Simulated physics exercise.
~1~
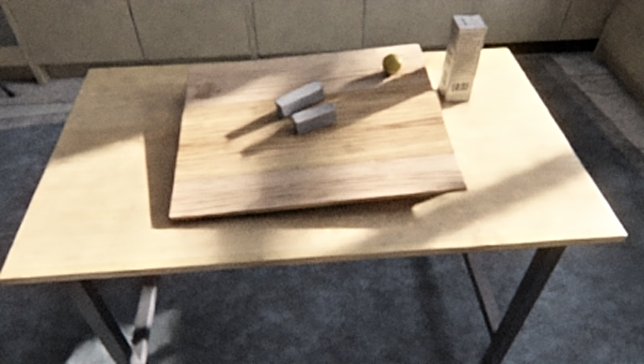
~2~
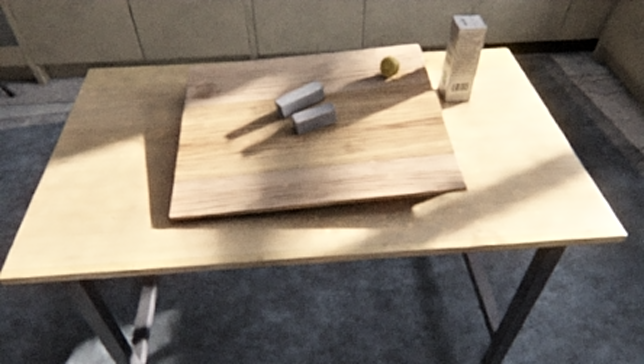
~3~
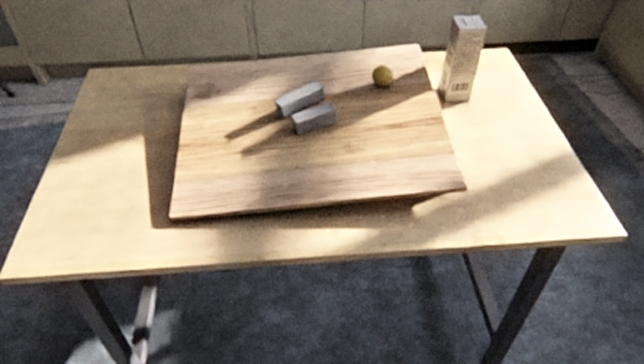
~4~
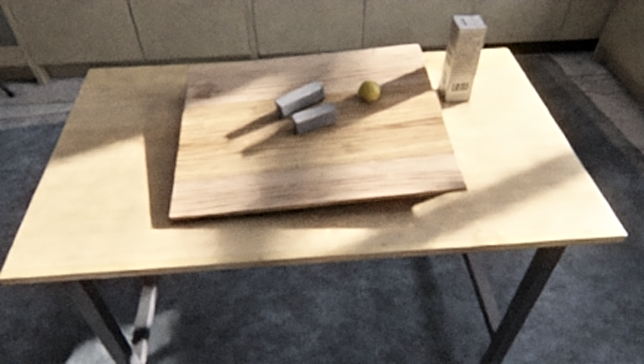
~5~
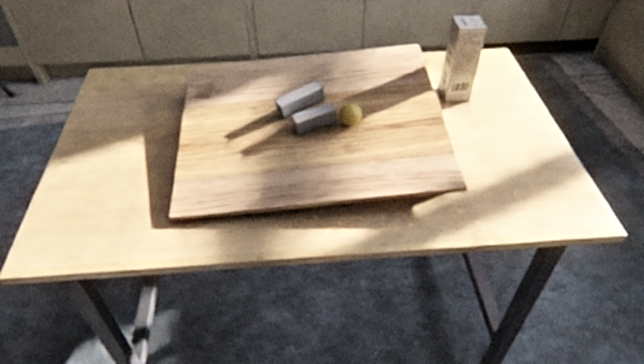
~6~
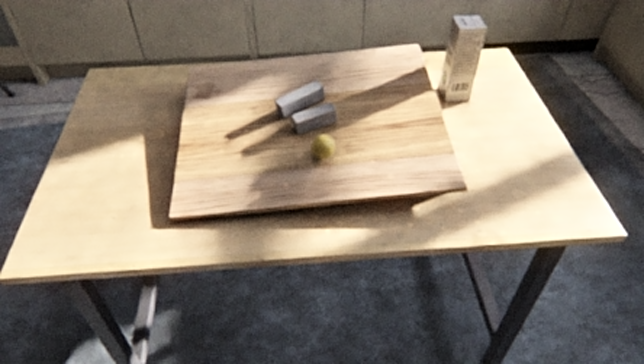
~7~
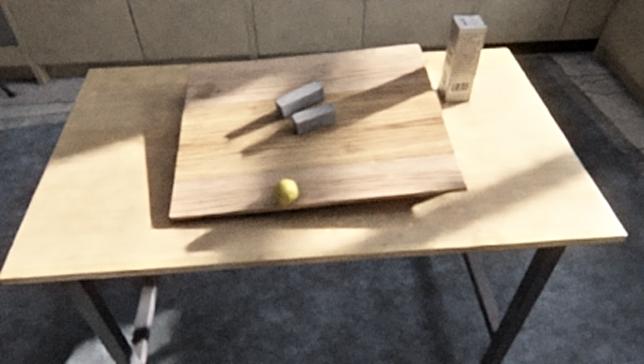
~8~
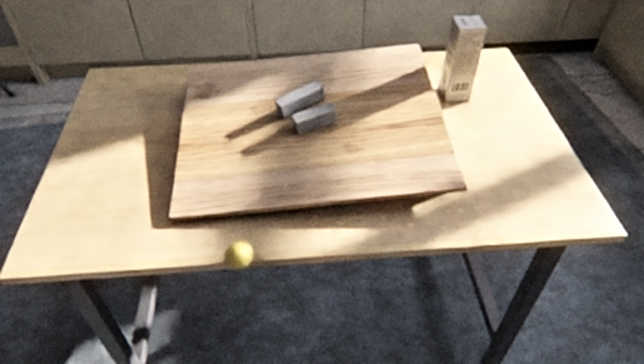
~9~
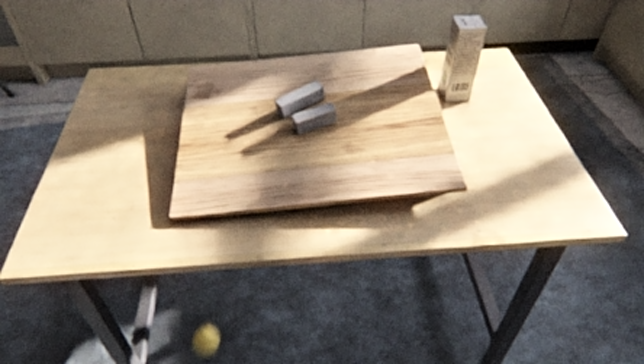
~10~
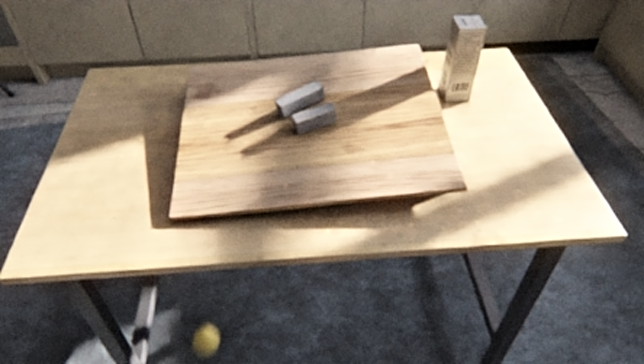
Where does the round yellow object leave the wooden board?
It leaves over the near edge, the side closest to the viewer, and ends up below the tabletop.
